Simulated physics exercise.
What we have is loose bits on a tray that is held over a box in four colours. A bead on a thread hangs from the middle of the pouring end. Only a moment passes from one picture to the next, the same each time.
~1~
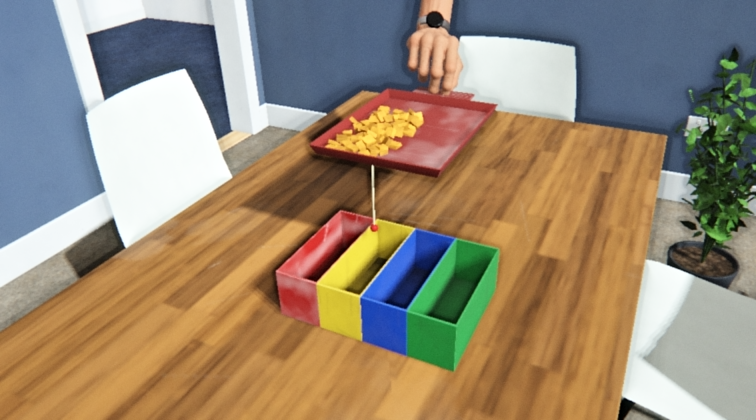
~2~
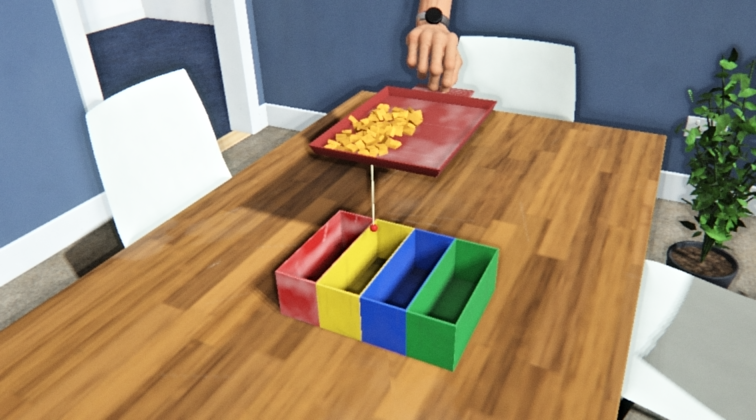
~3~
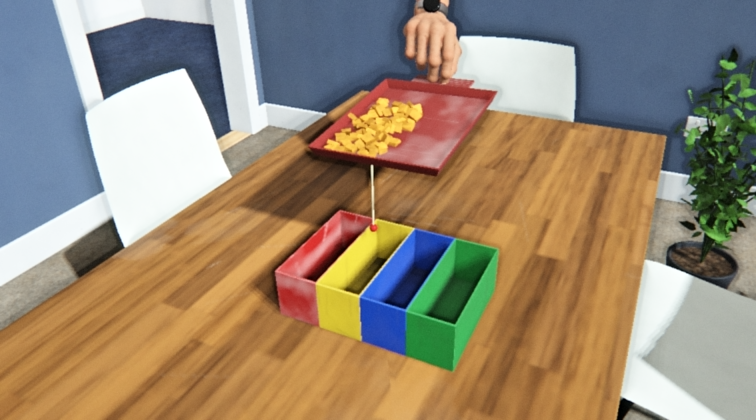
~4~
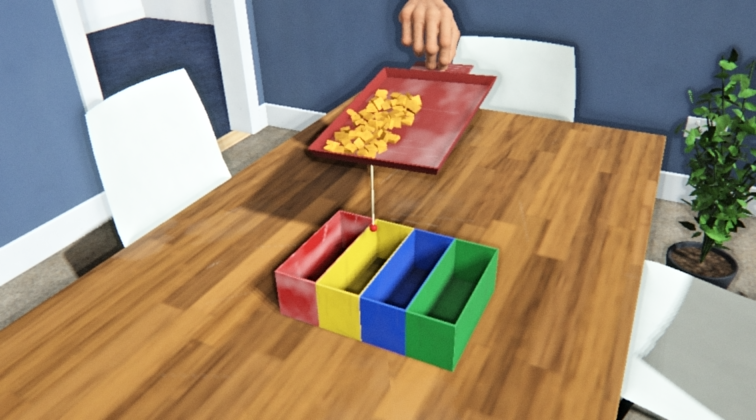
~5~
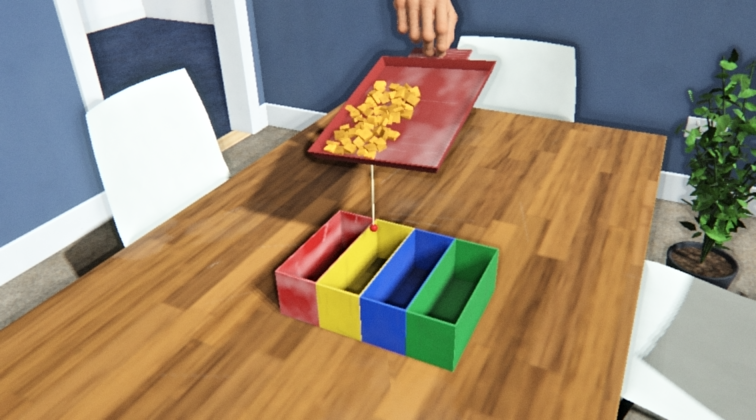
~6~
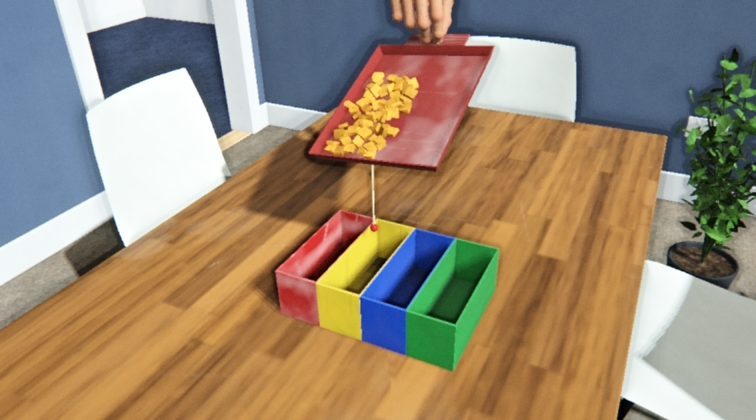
Above a four-coloured box on a table, a hand gradually tilts a red tray of crackers.
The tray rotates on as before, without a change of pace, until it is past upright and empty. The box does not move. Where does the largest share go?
The red one ends fullest.
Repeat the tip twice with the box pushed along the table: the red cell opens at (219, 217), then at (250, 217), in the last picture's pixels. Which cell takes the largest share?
First green, then the blue one.
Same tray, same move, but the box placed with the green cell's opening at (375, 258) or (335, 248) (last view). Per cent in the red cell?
The first gives 0 %, the second 0 %.
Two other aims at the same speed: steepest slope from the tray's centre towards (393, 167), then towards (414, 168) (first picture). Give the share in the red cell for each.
About 20 and 0 per cent.
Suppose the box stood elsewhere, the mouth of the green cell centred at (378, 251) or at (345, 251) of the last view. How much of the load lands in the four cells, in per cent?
Roughly 100 per cent, and 100 per cent.
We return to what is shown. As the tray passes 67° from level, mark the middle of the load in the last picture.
Around (338, 151).
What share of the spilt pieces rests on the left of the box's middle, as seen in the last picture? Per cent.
About 100 per cent.
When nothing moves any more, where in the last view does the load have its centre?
Roughly at (317, 285).
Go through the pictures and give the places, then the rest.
The first picture shows corners of the pouring end near (315, 143) and (437, 167), level; middle of the load near (381, 133), small crackers; bead on its thread near (374, 228); red cell near (298, 295); yellow cell near (340, 308); blue cell near (384, 322); green cell near (431, 337).
The second picture shows corners of the pouring end near (315, 144) and (437, 167), level; middle of the load near (381, 132).
The third picture shows corners of the pouring end near (314, 145) and (436, 166), tipped barely, lowest at the left corner; middle of the load near (380, 129).
The fourth picture shows corners of the pouring end near (314, 147) and (435, 165), tipped a little, lowest at the left corner; middle of the load near (379, 125).
The fifth picture shows corners of the pouring end near (314, 149) and (434, 164), tipped clearly, lowest at the left corner; middle of the load near (379, 121).
The sixth picture shows corners of the pouring end near (314, 150) and (434, 163), tipped clearly, lowest at the left corner; middle of the load near (377, 116); red cell near (298, 294); yellow cell near (339, 307); blue cell near (383, 322); green cell near (430, 337).
Shortly afterwards, tray tipped steeply; the bulk on the tray; only a few in the red cell; a little falling or outside the box.
Next, tray tipped past a quarter turn; only a few on the tray; near half in the red cell; a little in the yellow cell; near half falling or outside the box.
Some moments later, tray tipped past a quarter turn; near half in the red cell; a little in the yellow cell; near a third falling or outside the box.
In the end, tray tipped past a quarter turn; near half in the red cell; a little in the yellow cell; none at all in the green cell; none at all in the blue cell; near a third outside the box.
